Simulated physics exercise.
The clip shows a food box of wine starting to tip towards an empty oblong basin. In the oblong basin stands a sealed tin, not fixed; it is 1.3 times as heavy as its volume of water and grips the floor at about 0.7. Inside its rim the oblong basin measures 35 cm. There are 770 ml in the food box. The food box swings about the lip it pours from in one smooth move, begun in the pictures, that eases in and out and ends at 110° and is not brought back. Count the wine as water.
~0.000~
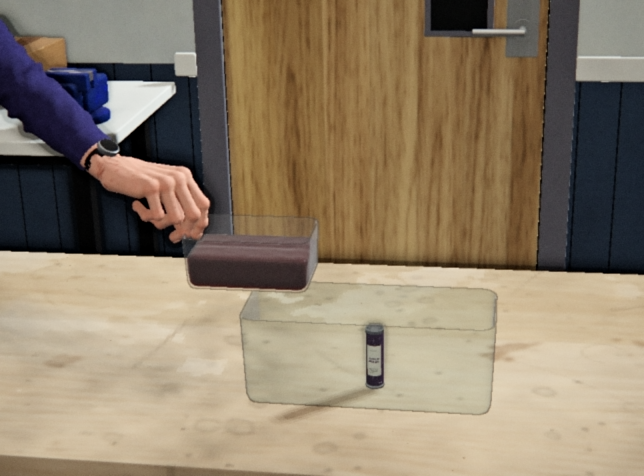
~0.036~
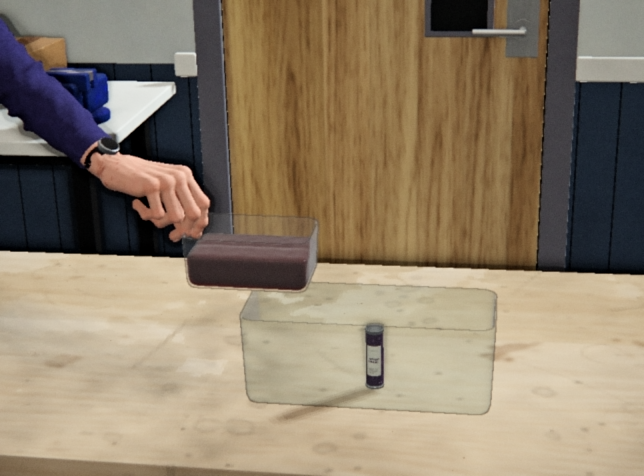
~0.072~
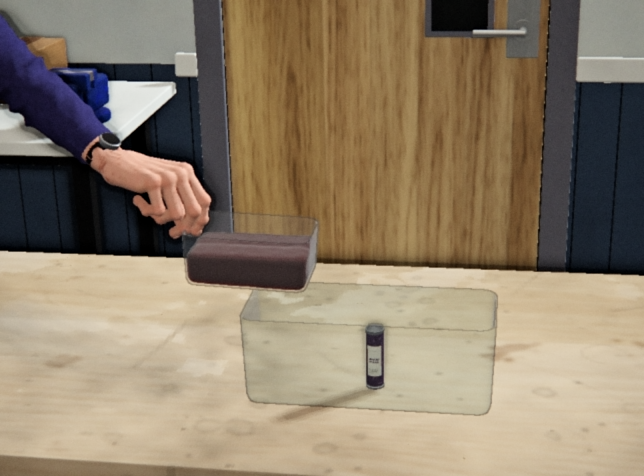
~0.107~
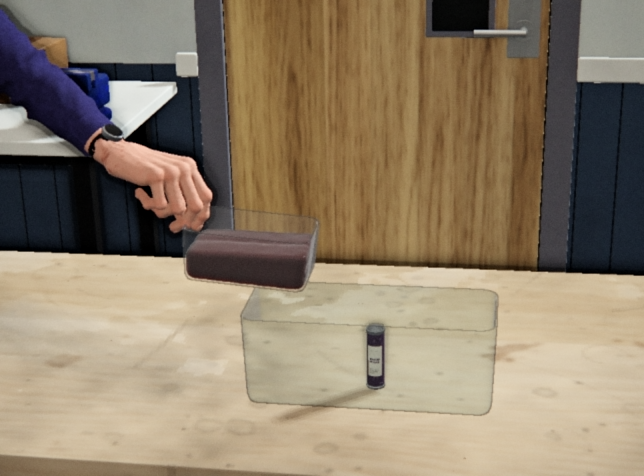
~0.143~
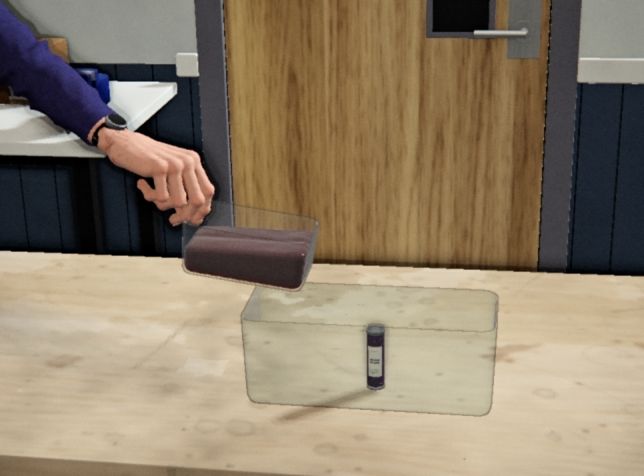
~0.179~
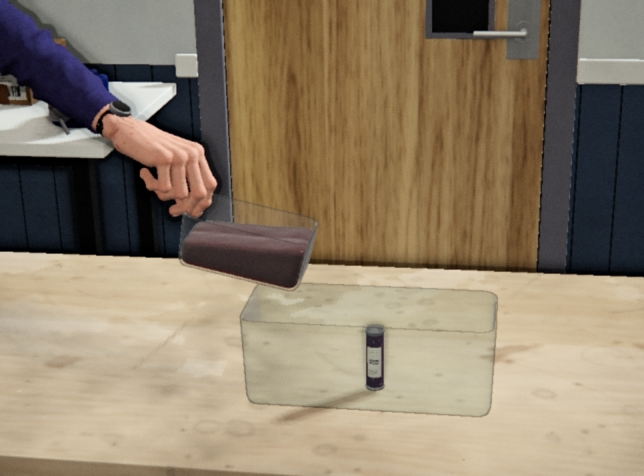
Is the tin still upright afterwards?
The tin stays up.
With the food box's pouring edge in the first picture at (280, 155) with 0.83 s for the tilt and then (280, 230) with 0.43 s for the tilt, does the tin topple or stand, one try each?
First it remains upright; then it falls.
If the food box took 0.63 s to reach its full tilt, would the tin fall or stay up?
Then it remains upright.
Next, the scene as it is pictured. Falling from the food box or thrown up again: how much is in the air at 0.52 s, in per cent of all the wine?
Some 42 per cent.
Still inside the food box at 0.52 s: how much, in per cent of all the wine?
Near 54 in a hundred.
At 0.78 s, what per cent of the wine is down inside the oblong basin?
Near 80 in a hundred.
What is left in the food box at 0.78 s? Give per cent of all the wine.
Some 5 per cent.
Then, 0.52 s in, the tilt is 77° and 54 per cent is still to pour; the tin stands where it began.
Then, 0.78 s in, the tilt is 109° and 5 per cent is still to pour; the tin stands where it began.
Then, 1.04 s in, the tilt is 110° and 0 per cent is still to pour; the tin stands where it began.
Then, 1.33 s in, the tilt is 110° and 0 per cent is still to pour; the tin stands where it began.
Finally, the tin stands where it began.
